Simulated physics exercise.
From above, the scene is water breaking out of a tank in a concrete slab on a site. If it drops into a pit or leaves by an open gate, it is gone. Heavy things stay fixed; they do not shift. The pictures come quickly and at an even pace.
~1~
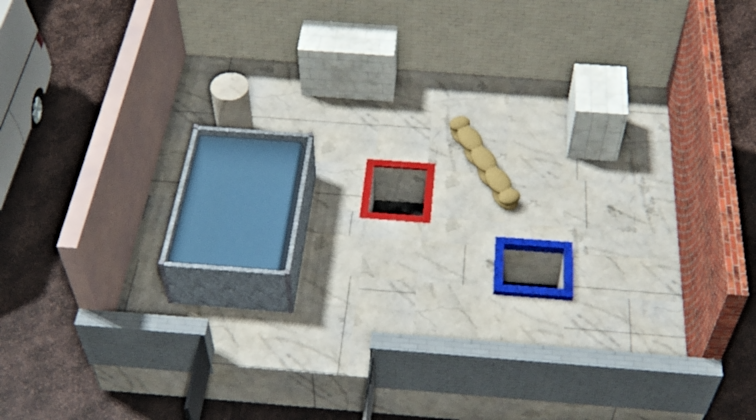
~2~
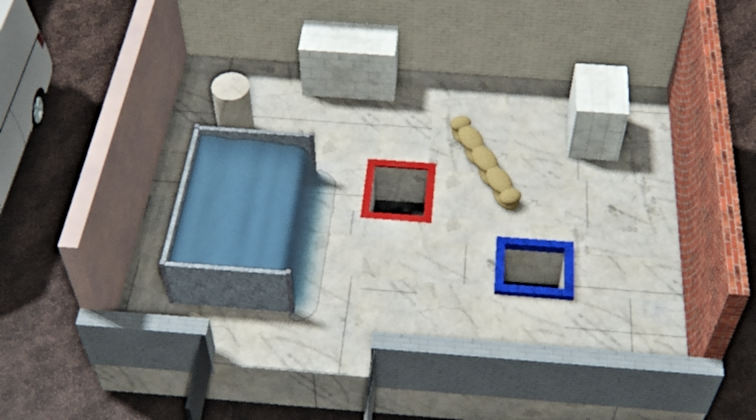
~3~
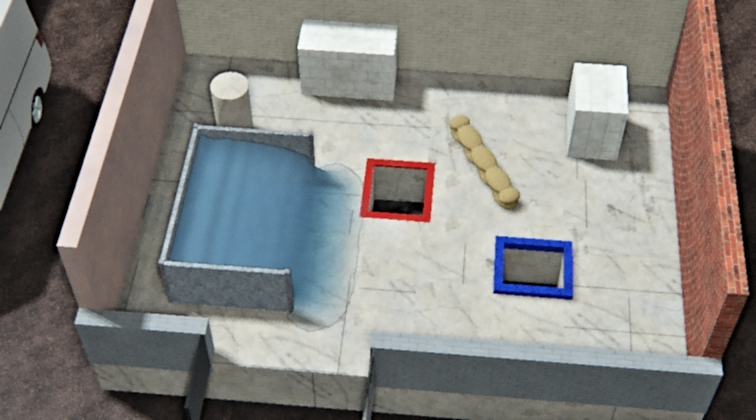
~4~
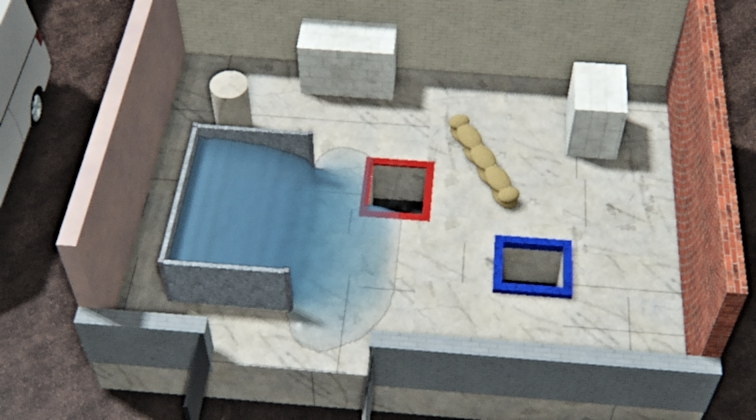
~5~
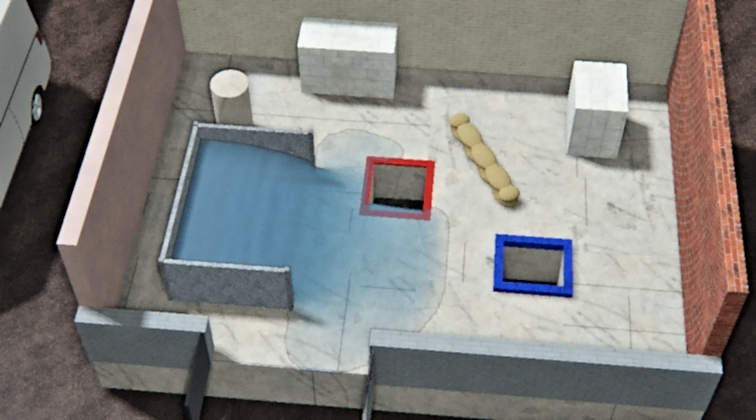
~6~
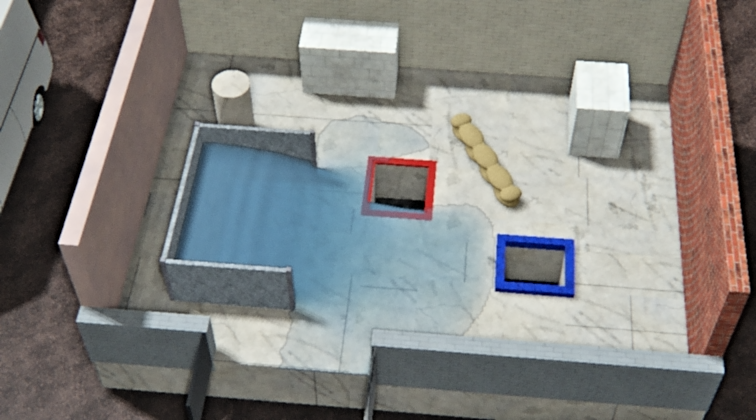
A walled concrete slab held a tank of still blue water until its right side opened, and the water poured out, spreading rightward across the floor, around the red-framed opening and toward the blue-framed one.
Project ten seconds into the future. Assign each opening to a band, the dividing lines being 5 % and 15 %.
The gate lands under 5 %; the red pit lands over 15 %; the blue pit lands in the 5 to 15 % range.
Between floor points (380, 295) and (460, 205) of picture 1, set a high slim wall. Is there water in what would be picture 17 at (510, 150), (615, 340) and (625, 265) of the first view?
Spared; swamped; spared.
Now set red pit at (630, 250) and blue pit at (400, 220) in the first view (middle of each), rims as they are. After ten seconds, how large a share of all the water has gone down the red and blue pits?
Per cent, approx.: Red 35, blue 20.
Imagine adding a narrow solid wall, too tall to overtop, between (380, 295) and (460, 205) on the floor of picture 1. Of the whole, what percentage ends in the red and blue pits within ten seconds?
Shares in percent - red: 55; blue: 0.
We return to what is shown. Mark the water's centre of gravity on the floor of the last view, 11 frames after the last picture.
I'd say near (413, 263).
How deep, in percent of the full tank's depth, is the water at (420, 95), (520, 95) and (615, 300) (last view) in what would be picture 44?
6, 10 and 10 per cent, roughly.
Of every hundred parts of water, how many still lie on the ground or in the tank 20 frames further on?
About 62 %.
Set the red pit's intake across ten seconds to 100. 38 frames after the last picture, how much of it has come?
About 85 %.
A moment on, water covers 40 % of the floor; the gate 1 %, the red pit 12 %, the blue pit 4 %.
Next, water covers 50 % of the floor; the gate 2 %, the red pit 19 %, the blue pit 9 %.
Then, water covers 60 % of the floor; the gate 2 %, the red pit 24 %, the blue pit 11 %.
Later, water covers 70 % of the floor; the gate 3 %, the red pit 27 %, the blue pit 12 %.
In the end, water covers 80 % of the floor; the gate 3 %, the red pit 33 %, the blue pit 12 %.
